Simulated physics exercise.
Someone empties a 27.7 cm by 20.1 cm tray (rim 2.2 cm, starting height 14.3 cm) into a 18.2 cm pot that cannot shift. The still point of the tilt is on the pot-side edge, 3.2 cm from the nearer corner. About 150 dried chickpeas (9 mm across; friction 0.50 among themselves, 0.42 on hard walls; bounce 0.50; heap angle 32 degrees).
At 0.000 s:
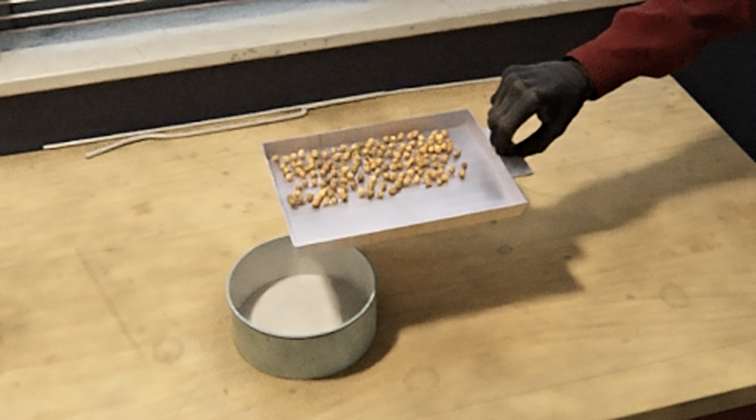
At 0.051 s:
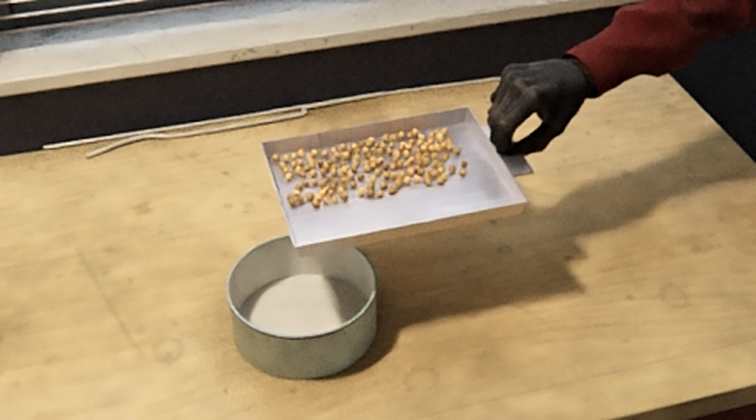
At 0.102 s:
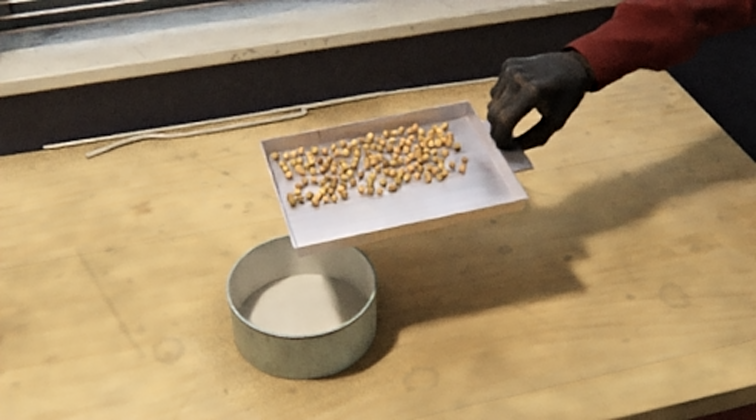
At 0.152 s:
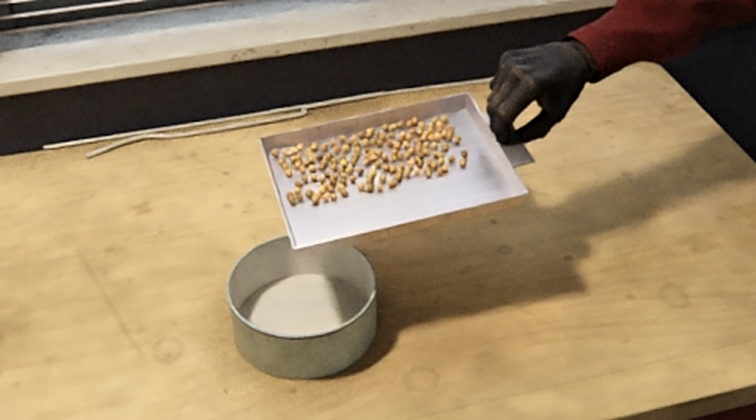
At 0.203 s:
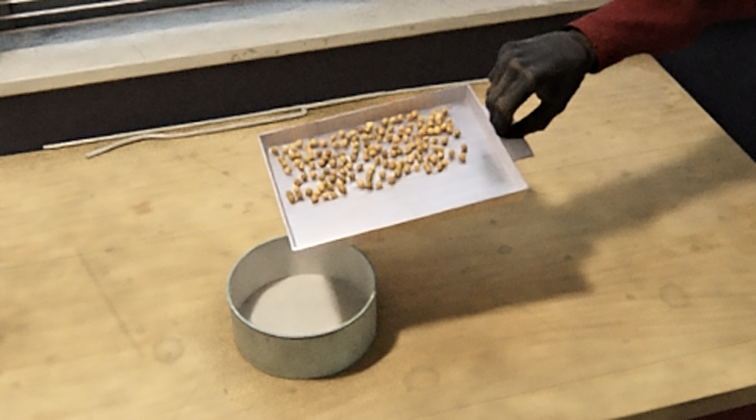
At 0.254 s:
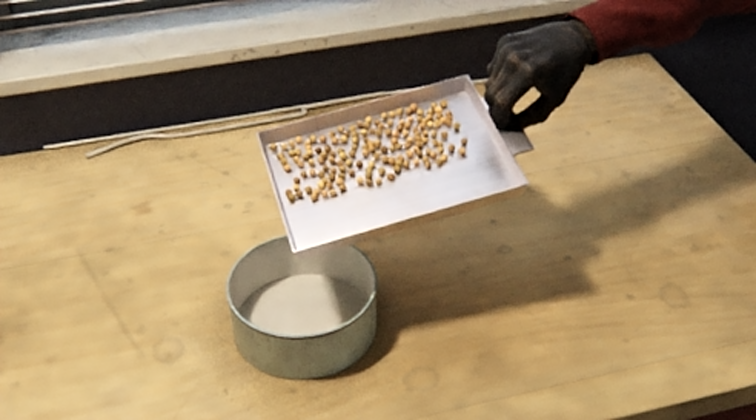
The footage shows a gloved hand holding a shallow tray of dried chickpeas above a round metal pot on a wooden table, then raising the handle side slightly so the tray tilts gently toward the pot.
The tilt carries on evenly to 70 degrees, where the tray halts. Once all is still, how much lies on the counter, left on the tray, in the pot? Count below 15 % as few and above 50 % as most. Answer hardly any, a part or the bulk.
Counter hardly any, tray the bulk, pot hardly any.
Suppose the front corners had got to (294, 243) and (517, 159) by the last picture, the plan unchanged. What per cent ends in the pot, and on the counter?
Pot 0, counter 0.
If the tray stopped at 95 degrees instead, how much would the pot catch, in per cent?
In that case some 95 per cent.
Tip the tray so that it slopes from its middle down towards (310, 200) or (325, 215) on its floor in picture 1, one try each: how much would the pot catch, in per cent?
Some 0 and 0 per cent.
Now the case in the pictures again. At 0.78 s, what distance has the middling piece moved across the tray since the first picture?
Roughly 12 cm.
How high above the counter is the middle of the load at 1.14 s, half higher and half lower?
Some 18 cm.
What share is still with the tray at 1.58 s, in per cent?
About 95 per cent.
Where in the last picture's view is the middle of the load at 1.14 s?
At about (306, 217).
Then, at 0.78 s, tilt 38 degrees; the tray holds 100 %, the pot 0 %.
Then, at 1.14 s, tilt 58 degrees; the tray holds 95 %, the pot 0 %.
Then, at 1.58 s, tilt 70 degrees; the tray holds 95 %, the pot 5 %.
By 1.9 s all is still; counter 0 %, tray 95 %, pot 5 %.
